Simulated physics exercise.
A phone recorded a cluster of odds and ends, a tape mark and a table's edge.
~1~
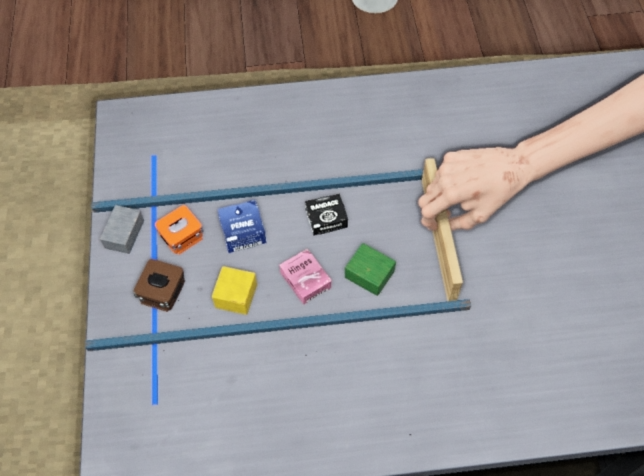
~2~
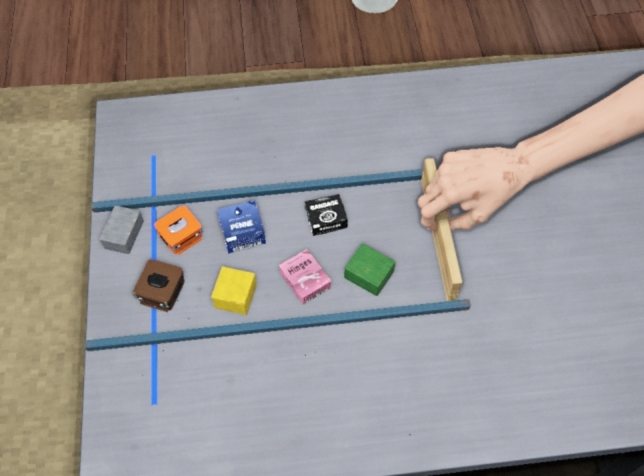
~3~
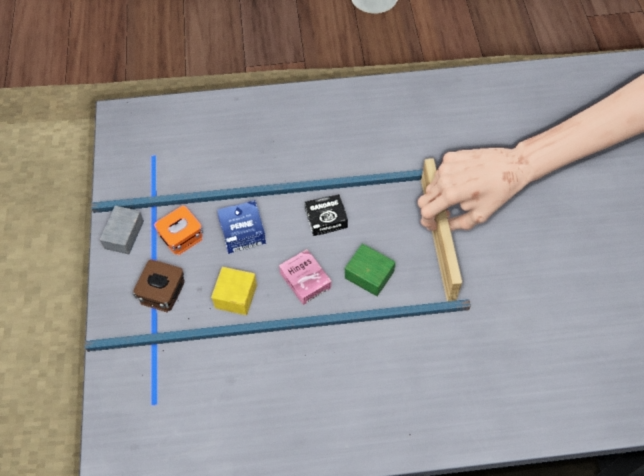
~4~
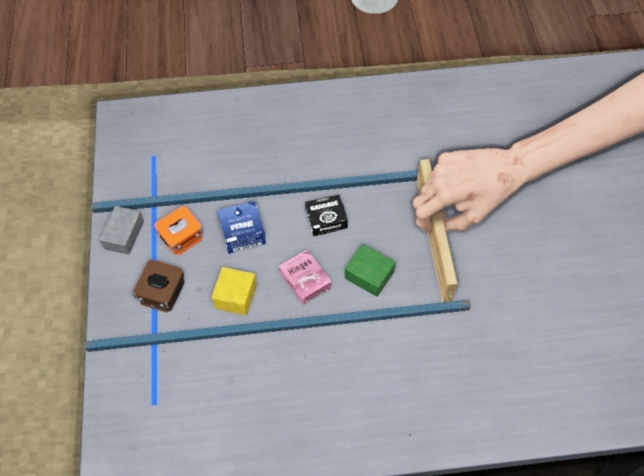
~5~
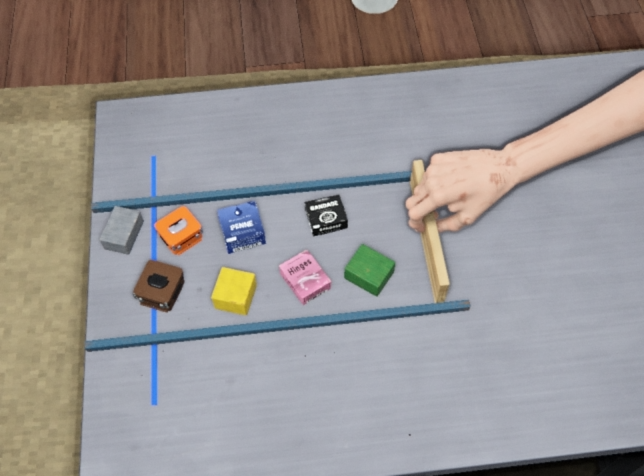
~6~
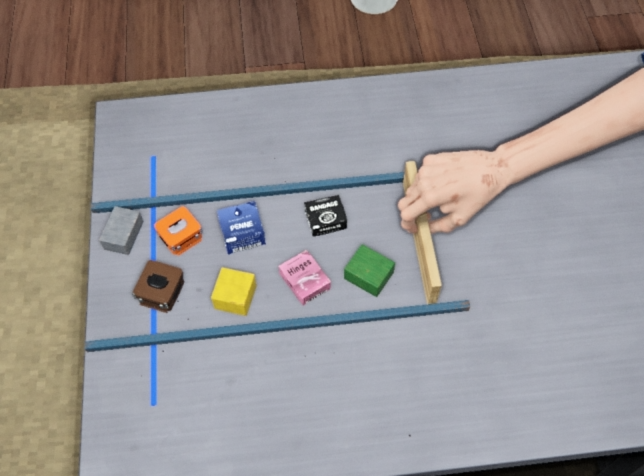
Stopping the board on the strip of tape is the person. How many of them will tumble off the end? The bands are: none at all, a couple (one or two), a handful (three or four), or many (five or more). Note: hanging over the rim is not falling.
It is a handful.
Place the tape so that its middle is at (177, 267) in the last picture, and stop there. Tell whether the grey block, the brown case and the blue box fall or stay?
In that case the grey block tips off, the brown case tips off, the blue box does not drop.
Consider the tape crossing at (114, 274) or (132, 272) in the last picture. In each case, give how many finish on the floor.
Well, you'd get 6 the first time and 6 the second time.
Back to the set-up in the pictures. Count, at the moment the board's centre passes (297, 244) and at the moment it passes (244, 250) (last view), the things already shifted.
Counts: 5 / 8.
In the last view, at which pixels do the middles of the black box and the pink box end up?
The black box at (134, 236), the pink box at (99, 300).
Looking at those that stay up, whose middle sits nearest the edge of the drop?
That would be the blue box.
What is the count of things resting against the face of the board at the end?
Result: 2 in all.
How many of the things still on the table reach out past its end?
That comes to 2 of them.
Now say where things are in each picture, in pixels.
The first frame shows grey block (123, 230); brown case (161, 286); orange case (180, 231); board (441, 228); tape (154, 269).
The second frame shows brown case (160, 286); yellow block (235, 291).
The third frame shows orange case (180, 231); black box (326, 215).
The fourth frame shows grey block (122, 230); green block (370, 270).
The fifth frame shows brown case (160, 287); blue box (242, 227).
The sixth frame shows grey block (122, 231); brown case (160, 287); orange case (179, 232); board (421, 231); tape (154, 269).
A little later, none off yet; grey block at rest near (122, 231); brown case at rest near (160, 287); orange case at rest near (179, 232).
Next, none off yet; grey block at rest near (122, 231); brown case shifted a little near (144, 286); orange case shifted a little near (161, 232).
Later still, one off so far; grey block on its side near (71, 266); brown case shifted about its own width near (96, 286); orange case shifted well along near (93, 240).
When it is over, the number that fall off is three or four; down, yellow block, orange case, brown case and grey block.
